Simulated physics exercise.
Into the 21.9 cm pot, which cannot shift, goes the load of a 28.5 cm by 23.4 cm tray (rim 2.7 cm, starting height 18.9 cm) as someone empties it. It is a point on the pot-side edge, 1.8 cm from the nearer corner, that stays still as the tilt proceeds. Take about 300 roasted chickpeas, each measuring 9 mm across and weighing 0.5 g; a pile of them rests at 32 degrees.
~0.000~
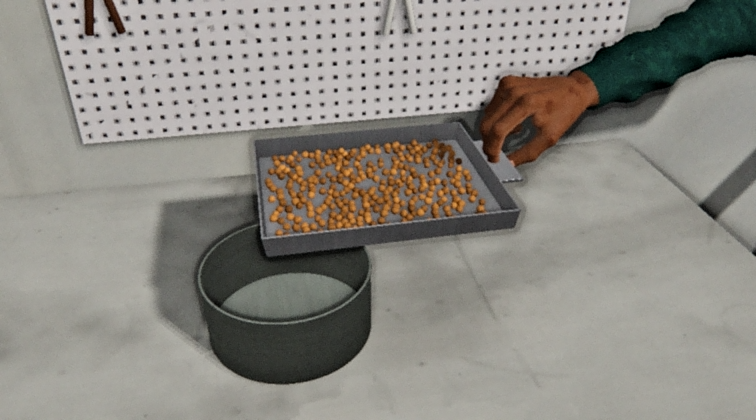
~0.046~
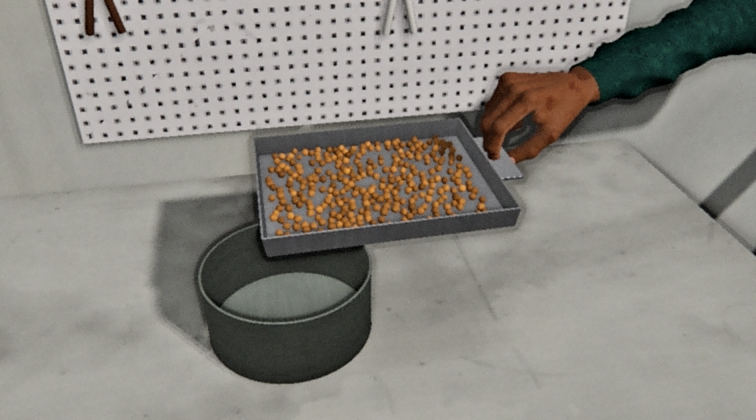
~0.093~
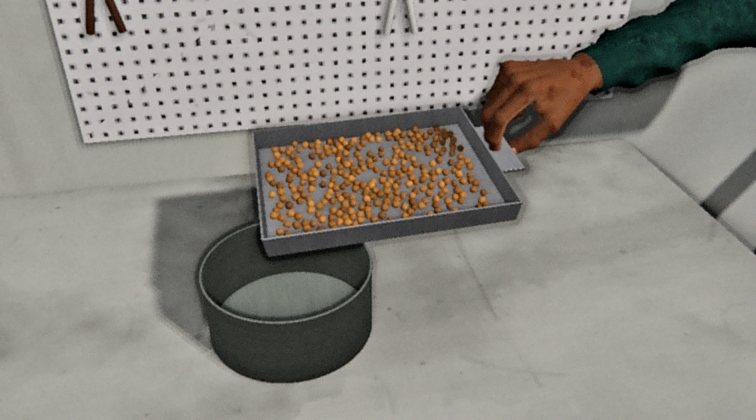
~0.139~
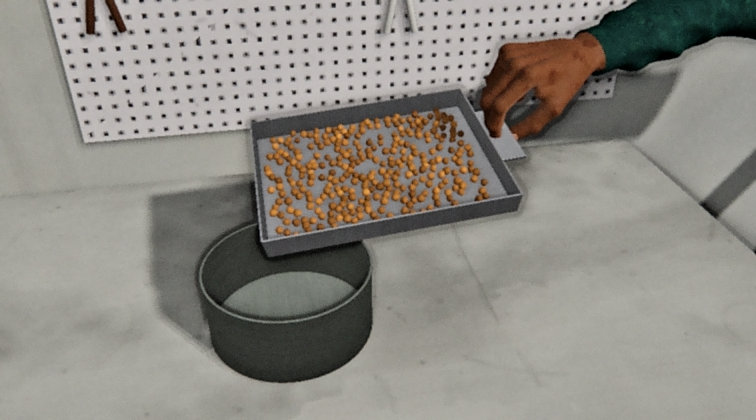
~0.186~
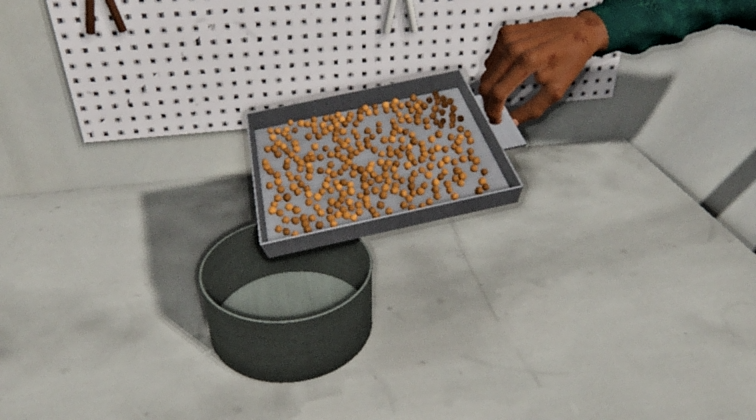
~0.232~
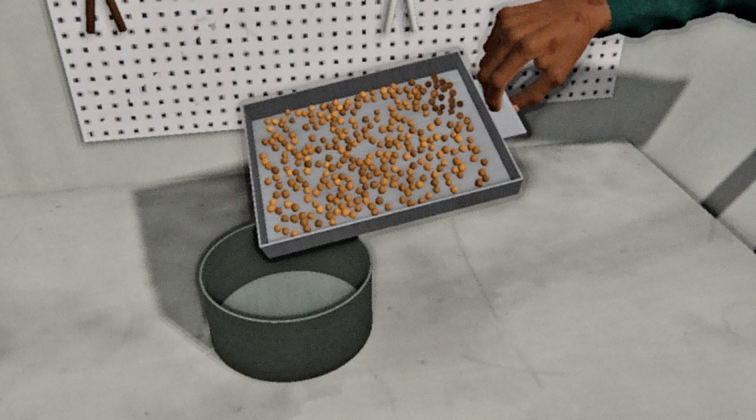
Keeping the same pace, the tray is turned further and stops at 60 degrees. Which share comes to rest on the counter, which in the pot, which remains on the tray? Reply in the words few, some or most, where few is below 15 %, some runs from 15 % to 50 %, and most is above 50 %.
Shares - counter: Some; pot: Few; tray: Most.
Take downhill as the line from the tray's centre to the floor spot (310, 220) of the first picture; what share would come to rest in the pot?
That would be close to 0 per cent.
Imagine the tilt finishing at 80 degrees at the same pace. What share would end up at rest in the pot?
0 %.
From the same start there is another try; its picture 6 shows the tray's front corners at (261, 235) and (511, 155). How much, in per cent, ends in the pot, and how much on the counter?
Pot 0; counter 5.
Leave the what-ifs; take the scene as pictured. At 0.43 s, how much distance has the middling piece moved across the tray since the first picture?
About 3 cm.
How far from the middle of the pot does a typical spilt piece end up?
Roughly 22 cm from the centre.
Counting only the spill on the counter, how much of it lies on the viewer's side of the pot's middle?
About 100 per cent.
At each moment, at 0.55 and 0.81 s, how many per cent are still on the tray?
Close to 100 at the first time and 85 at the second.
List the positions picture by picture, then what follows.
The first frame shows tray tilt 0 degrees, front corners at (266, 236) and (516, 208); middle of the pieces at (373, 190); pot at (286, 266).
The second frame shows tray tilt 1 degrees, front corners at (266, 237) and (517, 206); middle of the pieces at (373, 188).
The third frame shows tray tilt 4 degrees, front corners at (266, 237) and (518, 201), lowest corner left front; middle of the pieces at (373, 182).
The fourth frame shows tray tilt 9 degrees, front corners at (265, 239) and (518, 192), lowest corner left front; middle of the pieces at (373, 173).
The fifth frame shows tray tilt 14 degrees, front corners at (264, 241) and (518, 185), lowest corner left front; middle of the pieces at (372, 165).
The sixth frame shows tray tilt 19 degrees, front corners at (263, 243) and (518, 177), lowest corner left front; middle of the pieces at (370, 156); pot at (287, 264). Its pace works out near 110 degrees a second.
After 0.43 s, tilt 41 degrees; the tray holds 100 %, the pot 0 %.
After 0.55 s, tilt 54 degrees; the tray holds 100 %, the pot 0 %.
After 0.81 s, tilt 60 degrees; the tray holds 85 %, the pot 0 %.
At rest (1.7 s), counter 25 %, pot 0 %, tray 75 %.
